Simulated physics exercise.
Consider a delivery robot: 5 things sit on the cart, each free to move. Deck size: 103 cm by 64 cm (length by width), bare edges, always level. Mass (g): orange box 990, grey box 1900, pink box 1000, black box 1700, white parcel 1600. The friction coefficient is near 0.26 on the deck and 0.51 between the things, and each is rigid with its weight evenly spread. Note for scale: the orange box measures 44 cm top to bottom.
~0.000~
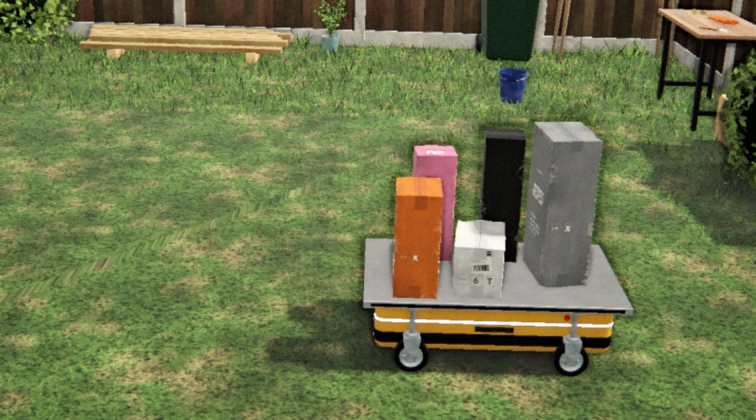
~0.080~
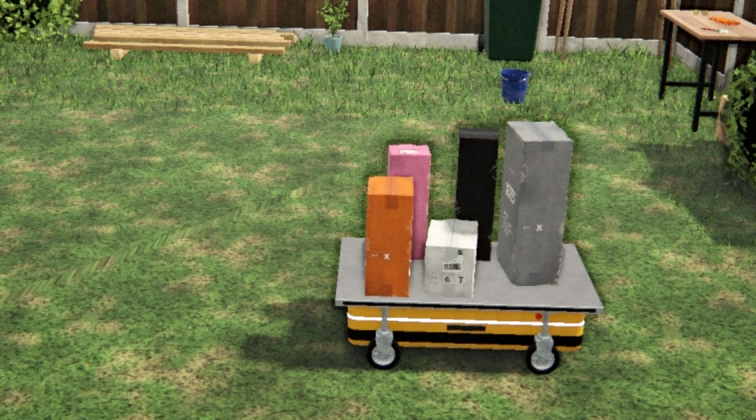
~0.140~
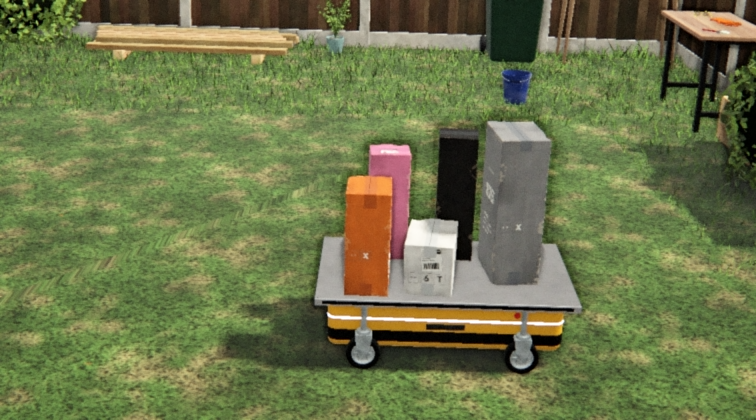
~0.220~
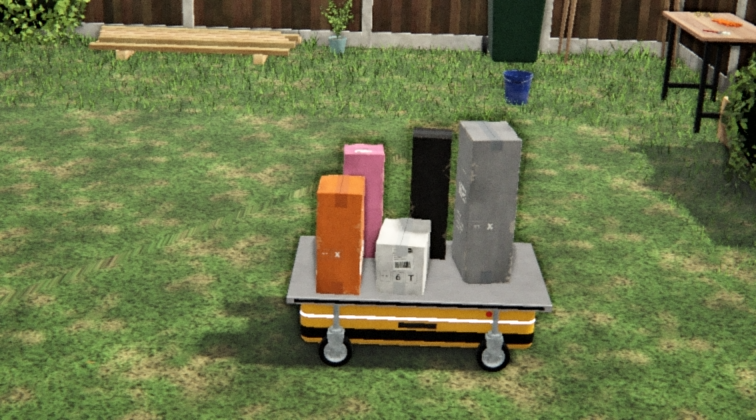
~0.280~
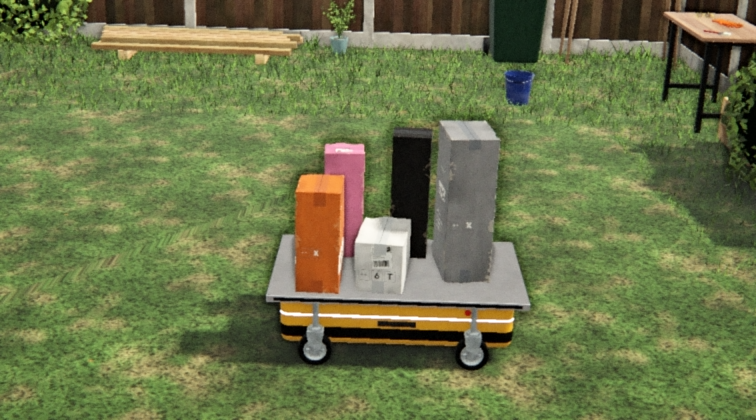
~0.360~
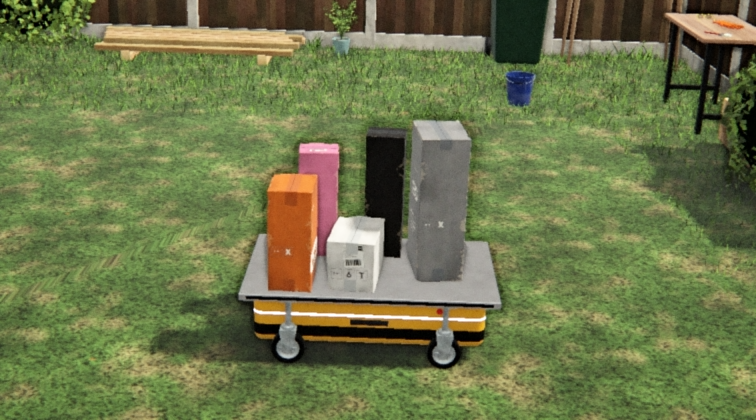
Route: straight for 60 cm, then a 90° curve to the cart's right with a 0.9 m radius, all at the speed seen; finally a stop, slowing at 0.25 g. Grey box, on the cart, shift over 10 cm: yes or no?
No.
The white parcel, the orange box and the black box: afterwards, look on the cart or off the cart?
White parcel: Goes out of bounds; orange box: Goes out of bounds; black box: Stays in bounds.
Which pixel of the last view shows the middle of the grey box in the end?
Near (231, 105).
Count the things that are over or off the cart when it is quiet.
That makes 3.
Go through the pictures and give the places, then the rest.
Cart 0 cm along; grey box (560, 204); orange box (417, 237), in the first picture.
Cart 11 cm along; black box (475, 195); white parcel (451, 257), in the second picture.
Cart 20 cm along; orange box (368, 236); pink box (388, 202), in the third picture.
Cart 31 cm along; black box (430, 194); white parcel (404, 255), in the fourth picture.
Cart 39 cm along; orange box (320, 233); pink box (344, 200), in the fifth picture.
Cart 50 cm along; grey box (437, 201); black box (385, 193), in the sixth picture.
After 1.06 s, cart 148 cm along, turned 47°; orange box now off the cart; pink box moved 29 cm; white parcel moved 16 cm.
After 1.56 s, cart 218 cm along, turned 88°; pink box and white parcel now off the cart; black box moved 5 cm.
In the end (2.7 s), off the cart, orange box, pink box and white parcel; the other 2 under 10 cm from the start. In the last view, grey box near (231, 105).
